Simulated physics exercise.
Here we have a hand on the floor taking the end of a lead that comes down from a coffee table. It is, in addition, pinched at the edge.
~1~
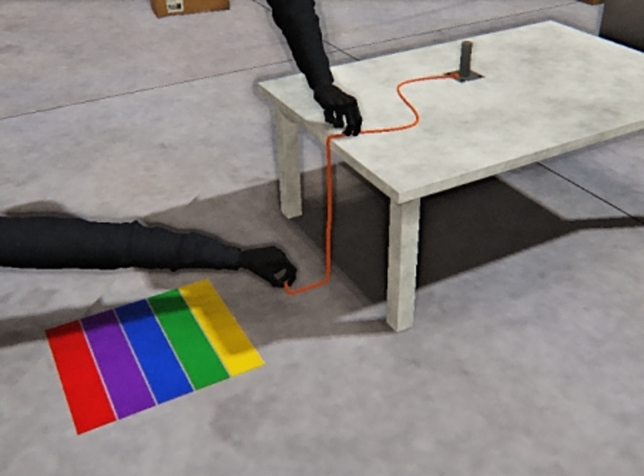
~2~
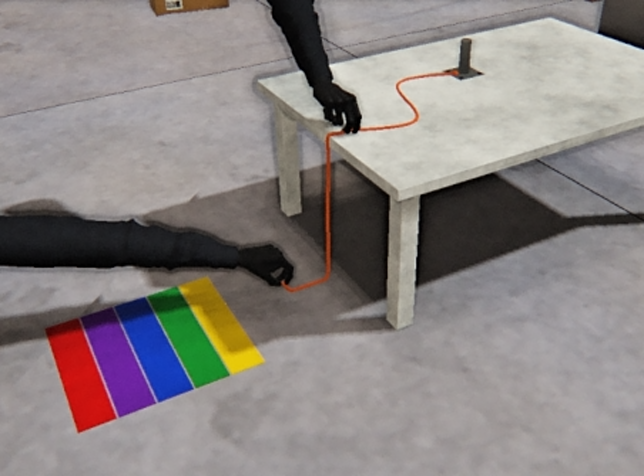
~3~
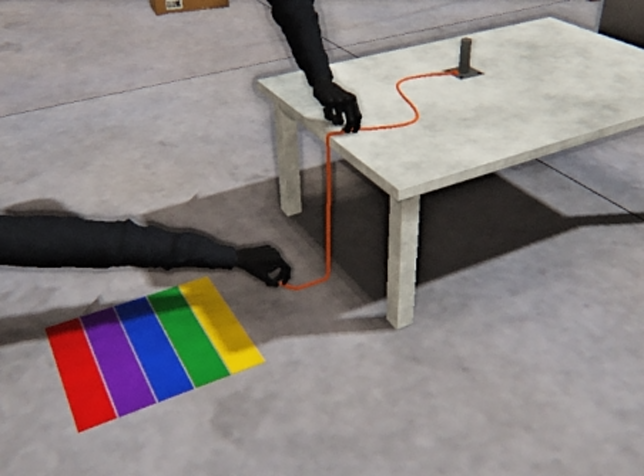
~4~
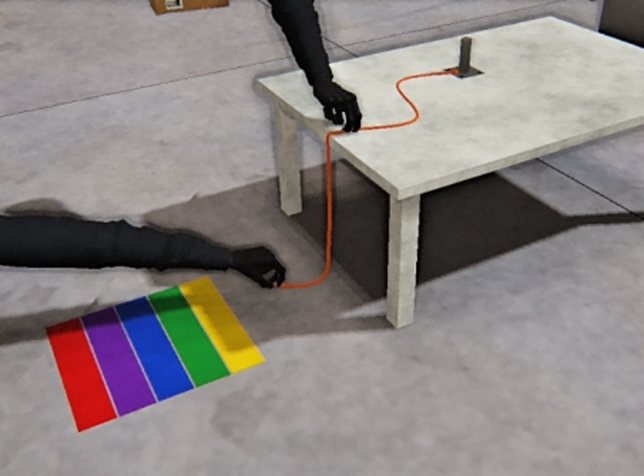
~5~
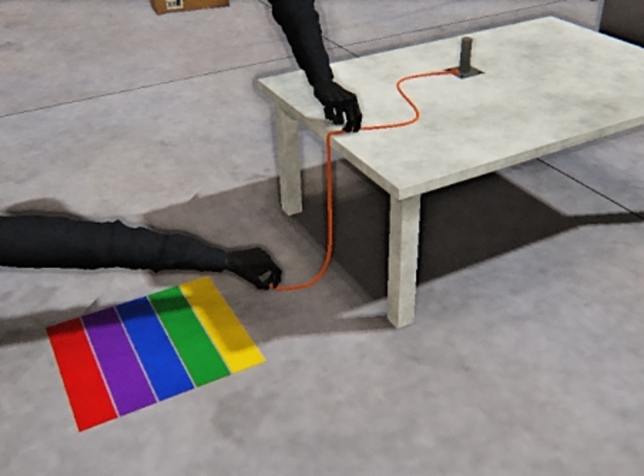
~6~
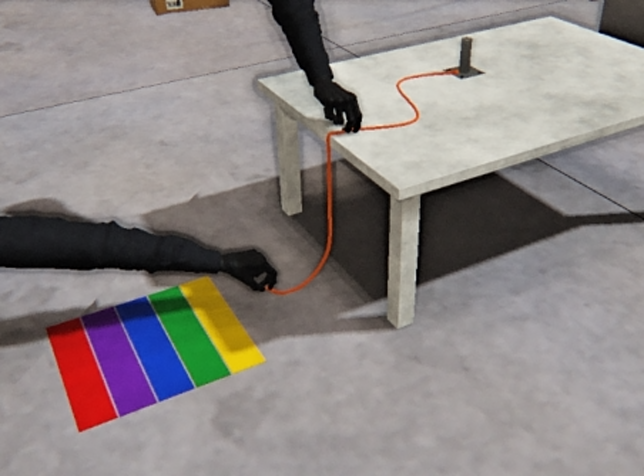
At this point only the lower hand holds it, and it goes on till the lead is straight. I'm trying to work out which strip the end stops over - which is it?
It stops over the purple one.
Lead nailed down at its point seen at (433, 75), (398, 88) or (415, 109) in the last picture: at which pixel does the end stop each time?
Approximately (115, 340), (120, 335) and (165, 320) respectively.
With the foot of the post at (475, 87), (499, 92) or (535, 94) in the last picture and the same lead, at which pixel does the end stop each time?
Try by try, about (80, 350), (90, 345) and (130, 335).
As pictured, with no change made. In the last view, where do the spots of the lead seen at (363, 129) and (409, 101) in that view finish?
(304, 153) and (379, 106), approximately.
A little later, end near (180, 317); over green.
Next, end near (134, 332); over blue.
When it is tight, end near (108, 341); over purple. The end stops over the purple strip.
